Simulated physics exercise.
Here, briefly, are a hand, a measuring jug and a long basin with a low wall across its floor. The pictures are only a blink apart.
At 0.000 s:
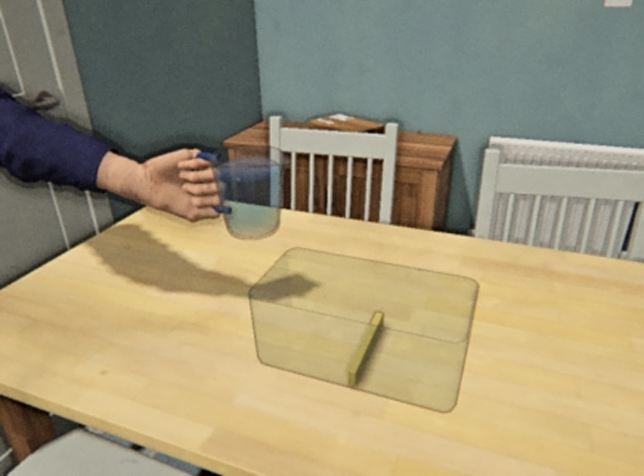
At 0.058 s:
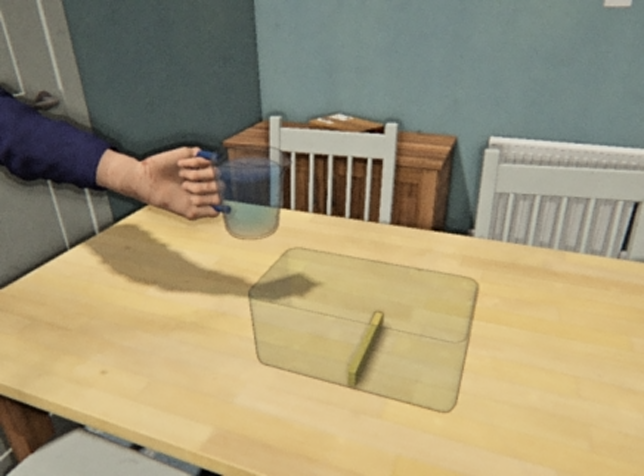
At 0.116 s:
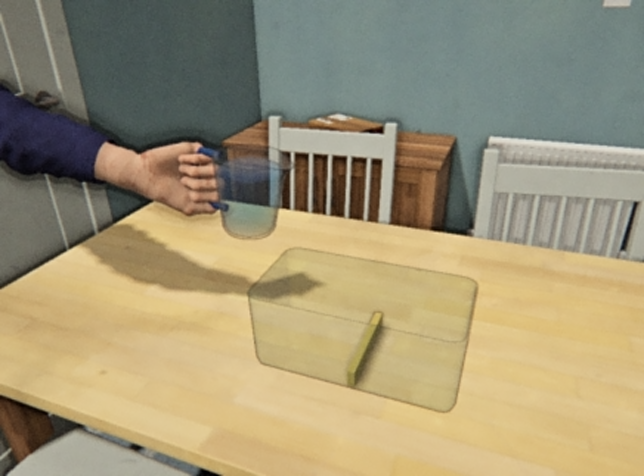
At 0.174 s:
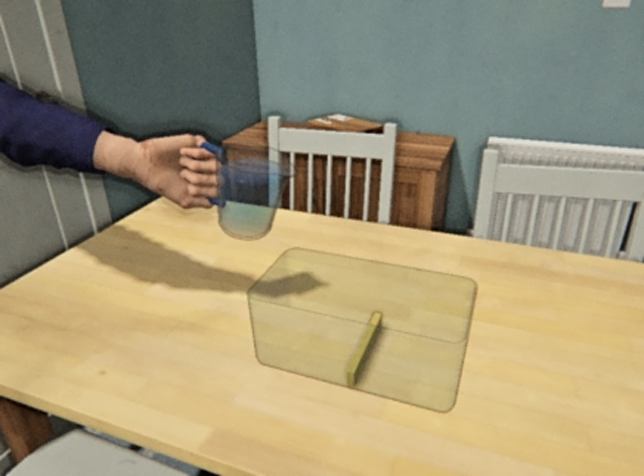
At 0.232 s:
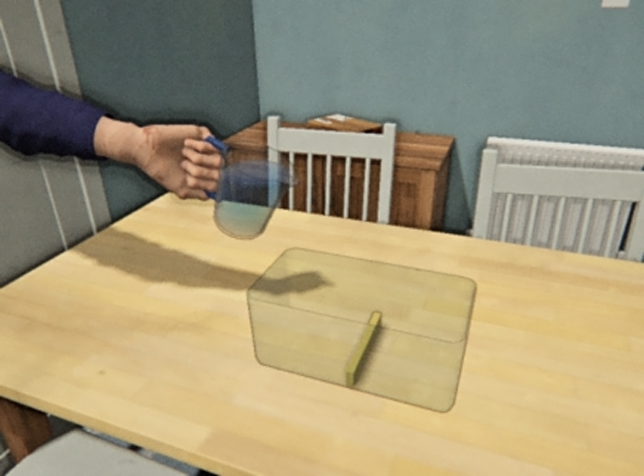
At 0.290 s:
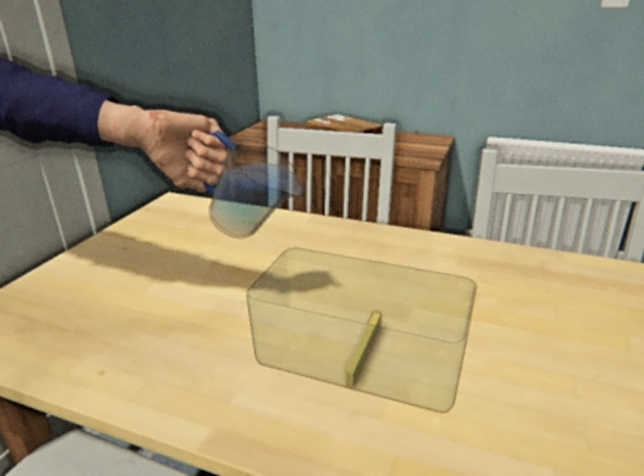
The footage shows a hand holding a clear measuring jug of bluish liquid by its blue handle above a wooden table, beside a transparent basin with a low wall inside, then gradually tilting the jug to the right.
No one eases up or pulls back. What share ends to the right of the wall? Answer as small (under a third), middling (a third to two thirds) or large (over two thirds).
Small, under a third.
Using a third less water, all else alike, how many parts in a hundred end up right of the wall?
It should come out close to 15 per cent.
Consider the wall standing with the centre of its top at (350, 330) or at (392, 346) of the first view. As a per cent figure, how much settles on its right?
Roughly 15 % and 15 %.
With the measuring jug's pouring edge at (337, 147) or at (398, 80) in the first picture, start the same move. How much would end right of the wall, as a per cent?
70 % and 50 %.
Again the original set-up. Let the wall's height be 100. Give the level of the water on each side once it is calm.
Once it is still, the left part shows 70 per cent and the right part 10.
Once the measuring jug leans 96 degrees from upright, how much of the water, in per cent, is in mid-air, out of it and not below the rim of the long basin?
I'd put it at roughly 25 percent of it.
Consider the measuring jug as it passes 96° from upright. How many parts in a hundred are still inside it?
Looks like roughly 50 percent is still held.
A moment on, the measuring jug is tipped on its side and 49 per cent is still to pour, 27 is left of the wall and 0 right of it.
Next, the measuring jug is tipped right over and 5 per cent is still to pour, 83 is left of the wall and 4 right of it.
Then the measuring jug is tipped right over and 0 per cent is still to pour, 87 is left of the wall and 11 right of it.
Later the measuring jug is tipped right over and 0 per cent is still to pour, 86 is left of the wall and 12 right of it.
In the end 86 per cent lies left of the wall, 12 right of it and 2 outside.
